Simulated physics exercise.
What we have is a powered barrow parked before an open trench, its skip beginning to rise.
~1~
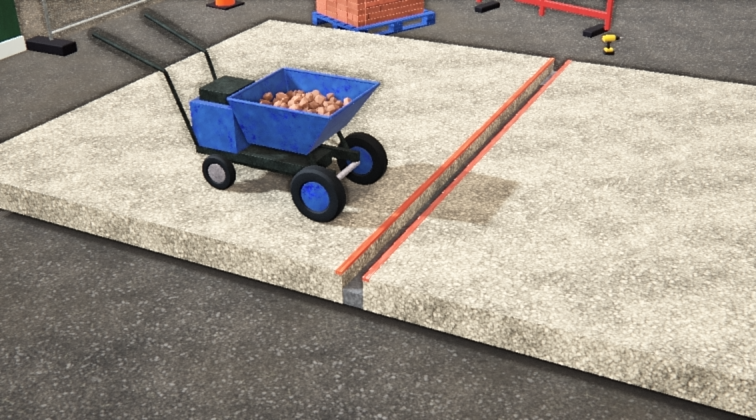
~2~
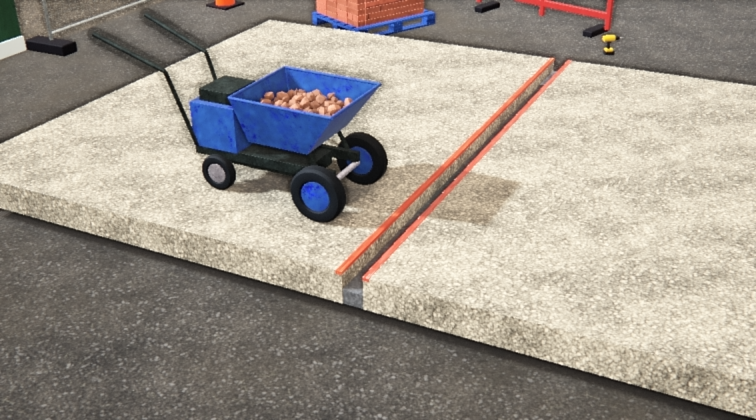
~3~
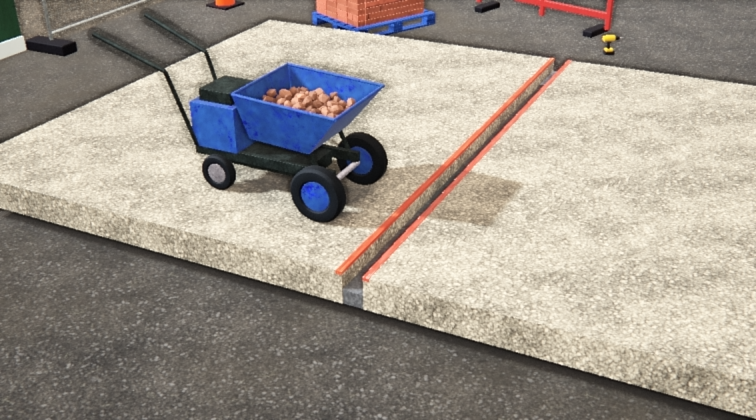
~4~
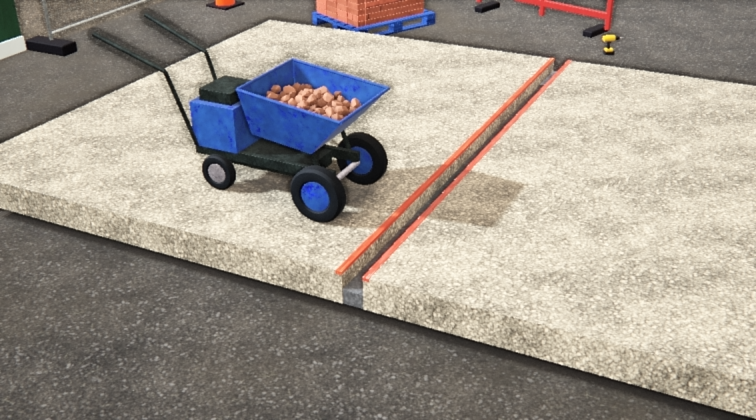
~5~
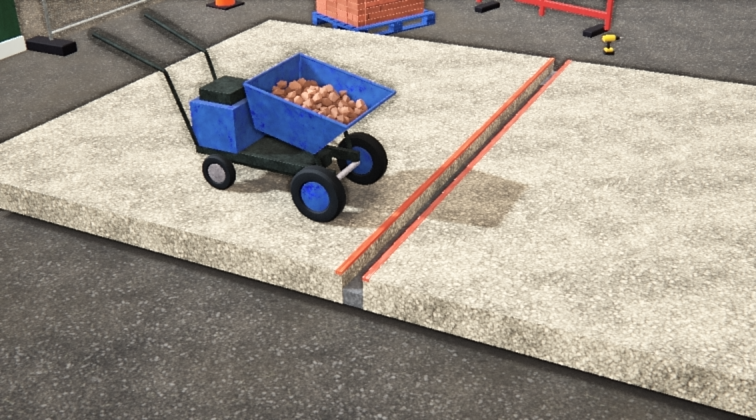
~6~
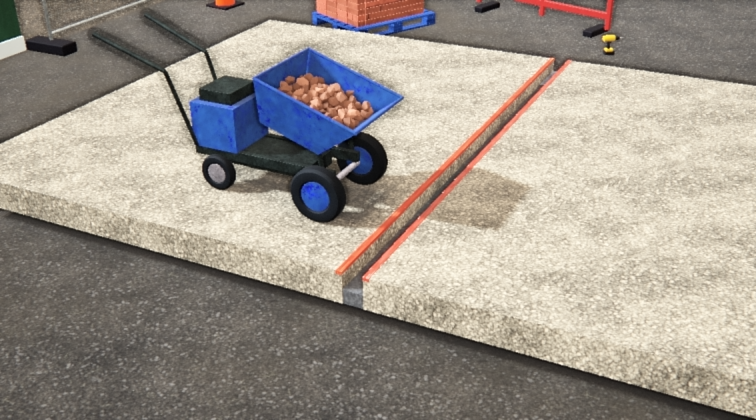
On a pale raised slab in a paved yard, a blue powered barrow loaded with brownish rubble stands to the left of a narrow, orange-edged trench. The skip sits level at first, then gradually tilts forward toward the right, its rear rising while the wheels stay still and the rubble remains inside.
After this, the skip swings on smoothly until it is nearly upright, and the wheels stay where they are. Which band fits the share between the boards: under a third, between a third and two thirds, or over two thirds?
The trench takes less than a third.
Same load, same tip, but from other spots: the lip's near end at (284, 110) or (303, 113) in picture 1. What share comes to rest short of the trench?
First some 40, then 10 per cent.
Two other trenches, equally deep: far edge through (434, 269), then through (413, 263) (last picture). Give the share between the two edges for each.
The first gives 90 %, the second 70 %.
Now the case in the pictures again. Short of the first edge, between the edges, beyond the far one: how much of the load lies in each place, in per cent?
About: Short 0, between 10, beyond 80 per cent.
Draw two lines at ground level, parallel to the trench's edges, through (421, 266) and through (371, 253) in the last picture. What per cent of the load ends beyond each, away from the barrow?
In turn 40 and 90 in a hundred.
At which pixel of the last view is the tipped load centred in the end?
Roughly at (448, 220).
Soon after the last picture, skip tipped steeply; all in the skip.
A little later, skip tipped right over; most in the skip; about a quarter beyond it; a stray few falling.
Later still, skip tipped right over; a small part in the skip; a stray few in or heaped over the trench; most beyond it.
By the end, skip tipped right over; a small part in the skip; a small part in or heaped over the trench; most beyond it.
